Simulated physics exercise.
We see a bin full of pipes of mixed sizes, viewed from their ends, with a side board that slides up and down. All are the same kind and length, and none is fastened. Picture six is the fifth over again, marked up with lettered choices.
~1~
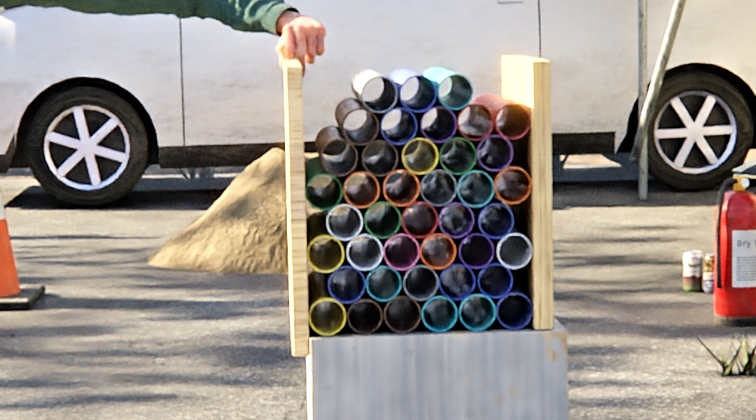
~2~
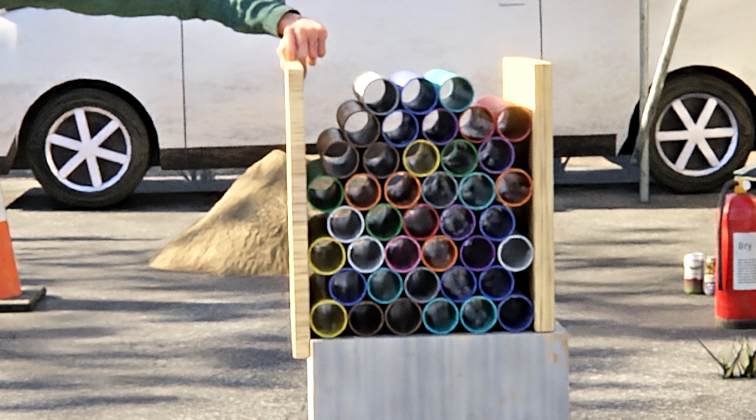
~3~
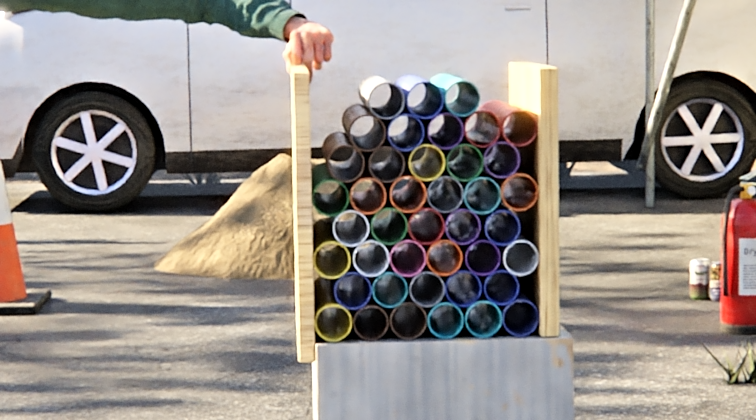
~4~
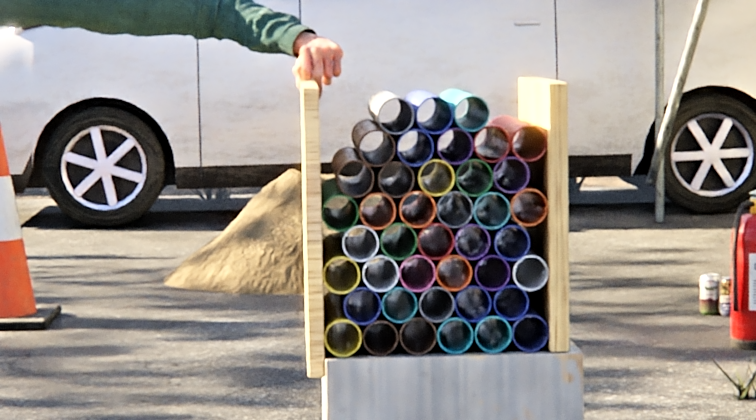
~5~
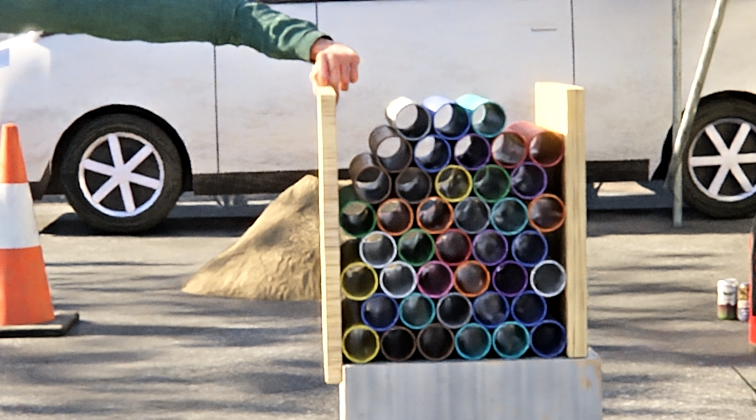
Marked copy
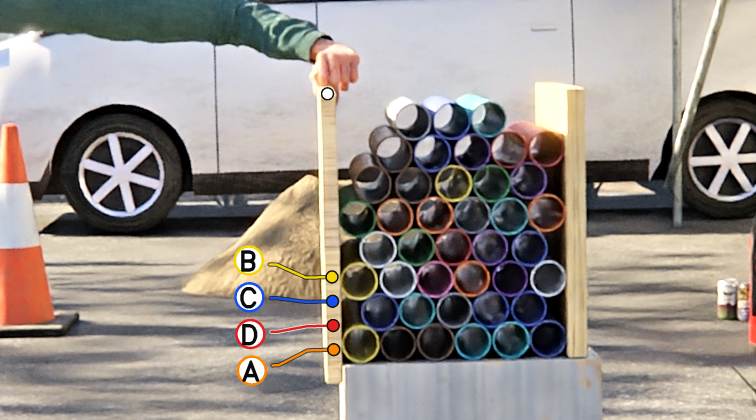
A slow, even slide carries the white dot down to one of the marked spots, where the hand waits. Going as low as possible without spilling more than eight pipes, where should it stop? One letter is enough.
Stop at C.
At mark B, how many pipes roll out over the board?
With B, four.
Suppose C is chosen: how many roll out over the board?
At C the number is four.
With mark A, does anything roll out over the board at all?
Yes.
On the marked copy, A at (334, 350); B at (332, 277); C at (333, 301); D at (333, 326); the white dot at (328, 94).
Following C. Soon after the start, top of the board (337, 179).
Later, top of the board (340, 274).
In the end, top of the board (340, 300), about four out over the board.
As for the rest, A more than eight out over the board; B about four out over the board; D more than eight out over the board.
